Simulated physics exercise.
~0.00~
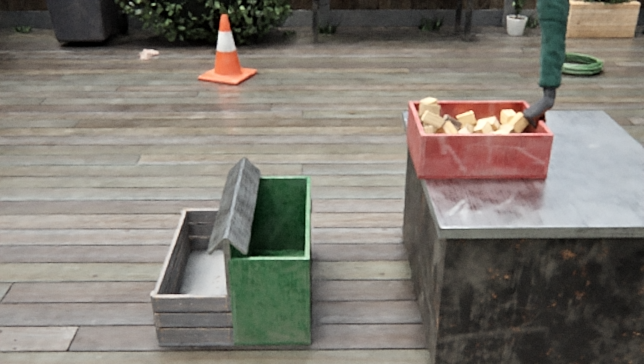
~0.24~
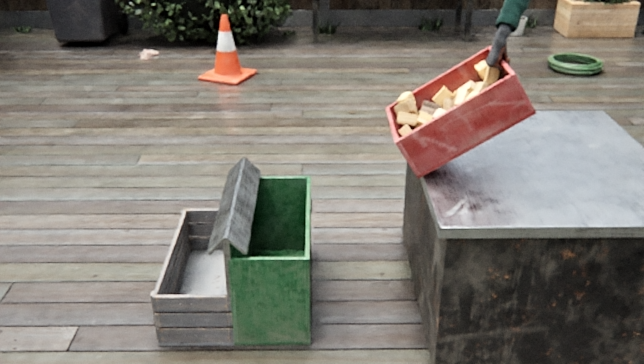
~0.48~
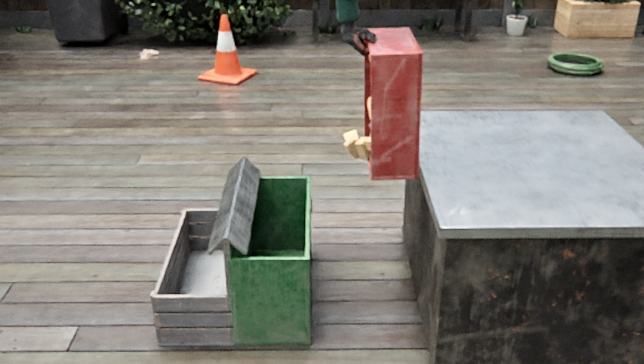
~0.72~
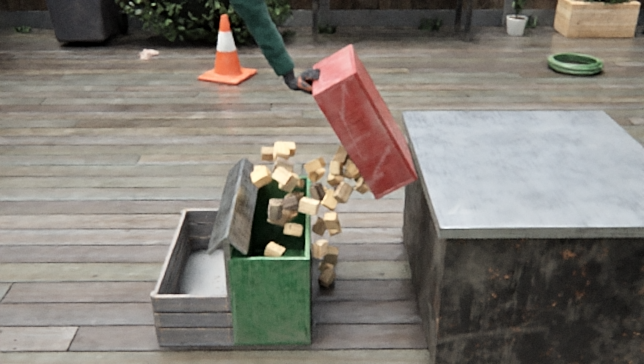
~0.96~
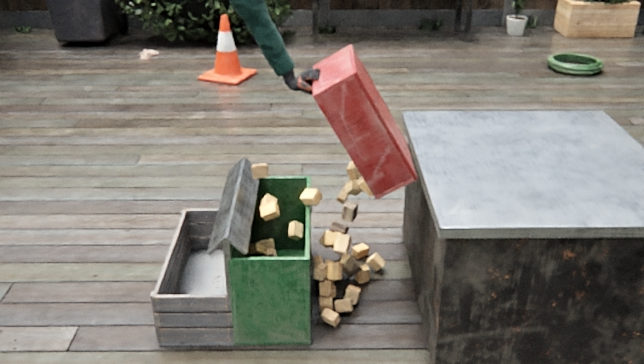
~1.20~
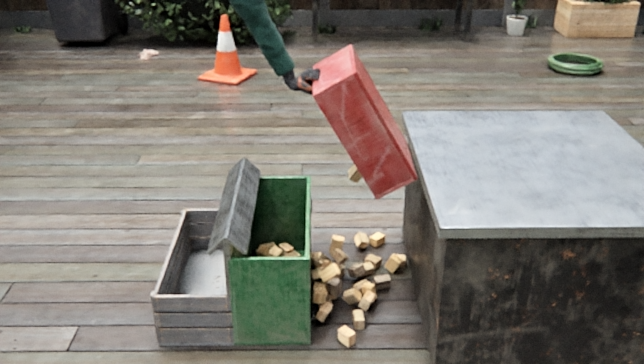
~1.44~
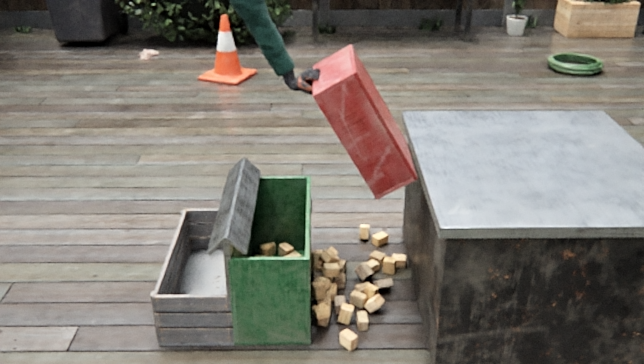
A hand tips wooden blocks from a red box; most miss the green tub.
